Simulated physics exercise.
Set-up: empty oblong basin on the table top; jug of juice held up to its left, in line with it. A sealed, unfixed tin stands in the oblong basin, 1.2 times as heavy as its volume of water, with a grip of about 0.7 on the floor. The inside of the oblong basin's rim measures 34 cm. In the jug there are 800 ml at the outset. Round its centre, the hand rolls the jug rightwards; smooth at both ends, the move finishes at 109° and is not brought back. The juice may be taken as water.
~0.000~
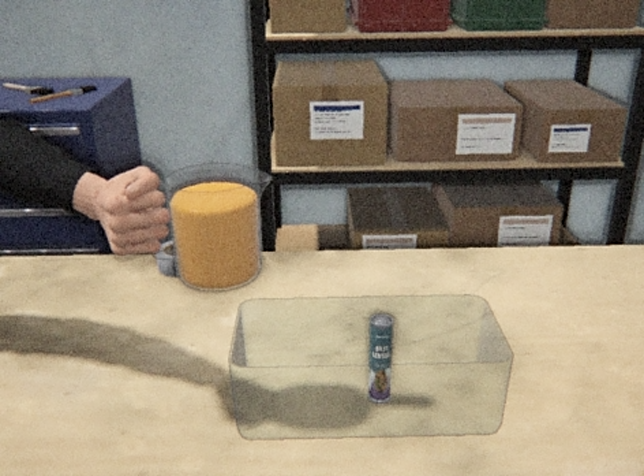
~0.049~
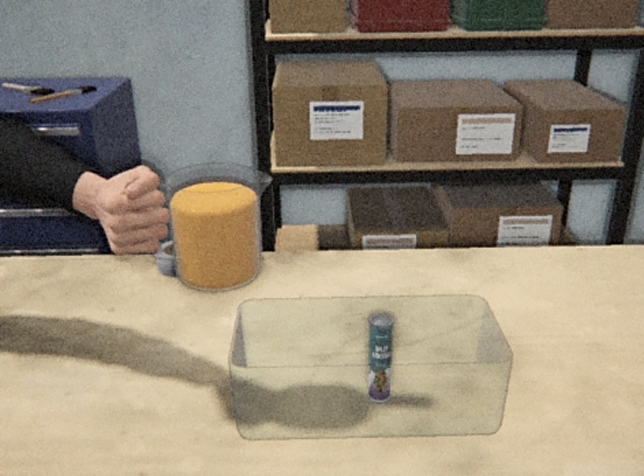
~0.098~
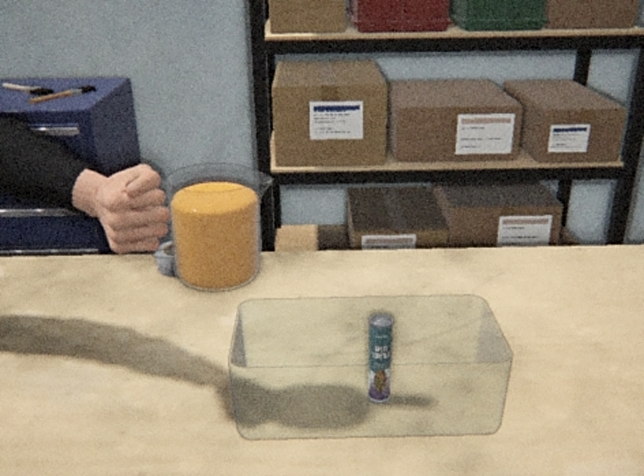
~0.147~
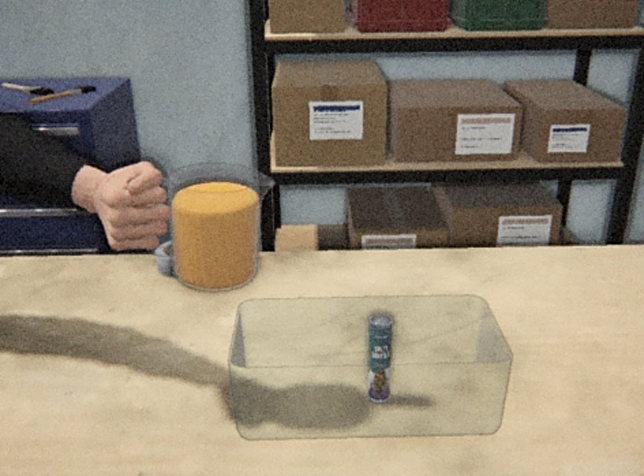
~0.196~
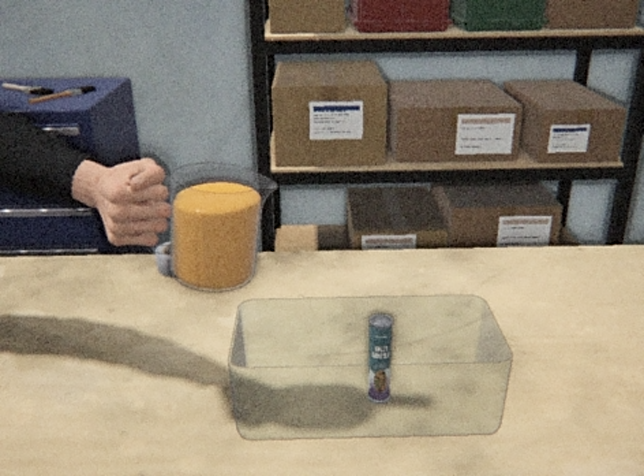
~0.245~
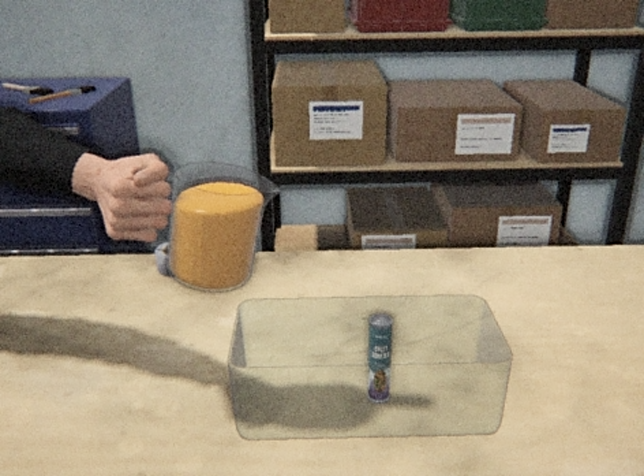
A hand in a black sleeve, at the left, holds a clear jug of orange juice upright at first, then rolls it slightly rightwards, the juice's surface shifting within, while the camera stays still. An empty clear oblong basin sits on the pale table top, a small teal-labelled tin upright within its outline. Behind, seen from the front and slightly above, are a blue tool cabinet and black-framed shelves of brown boxes.
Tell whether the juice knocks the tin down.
It rides it out.
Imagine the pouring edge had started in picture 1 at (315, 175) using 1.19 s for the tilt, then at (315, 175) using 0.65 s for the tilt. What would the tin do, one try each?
Run one: It tumbles. Run two: It tumbles.
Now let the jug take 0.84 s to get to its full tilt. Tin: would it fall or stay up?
It stays steady, then.
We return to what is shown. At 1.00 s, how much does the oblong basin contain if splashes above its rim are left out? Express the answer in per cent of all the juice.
The share is close to 52 percent.
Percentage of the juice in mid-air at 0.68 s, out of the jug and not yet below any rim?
Around 14 in a hundred.
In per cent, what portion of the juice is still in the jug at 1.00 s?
28 in a hundred, give or take.
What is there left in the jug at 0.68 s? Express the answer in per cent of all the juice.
84 %.
Then, 0.68 s in, the tilt is 66° and 84 per cent is still to pour; the tin stands where it began.
Then, 1.00 s in, the tilt is 102° and 28 per cent is still to pour; the tin stands where it began.
Then, 1.33 s in, the tilt is 109° and 1 per cent is still to pour; the tin stands where it began.
Then, 1.69 s in, the tilt is 109° and 0 per cent is still to pour; the tin stands where it began.
Finally, the tin stands where it began.
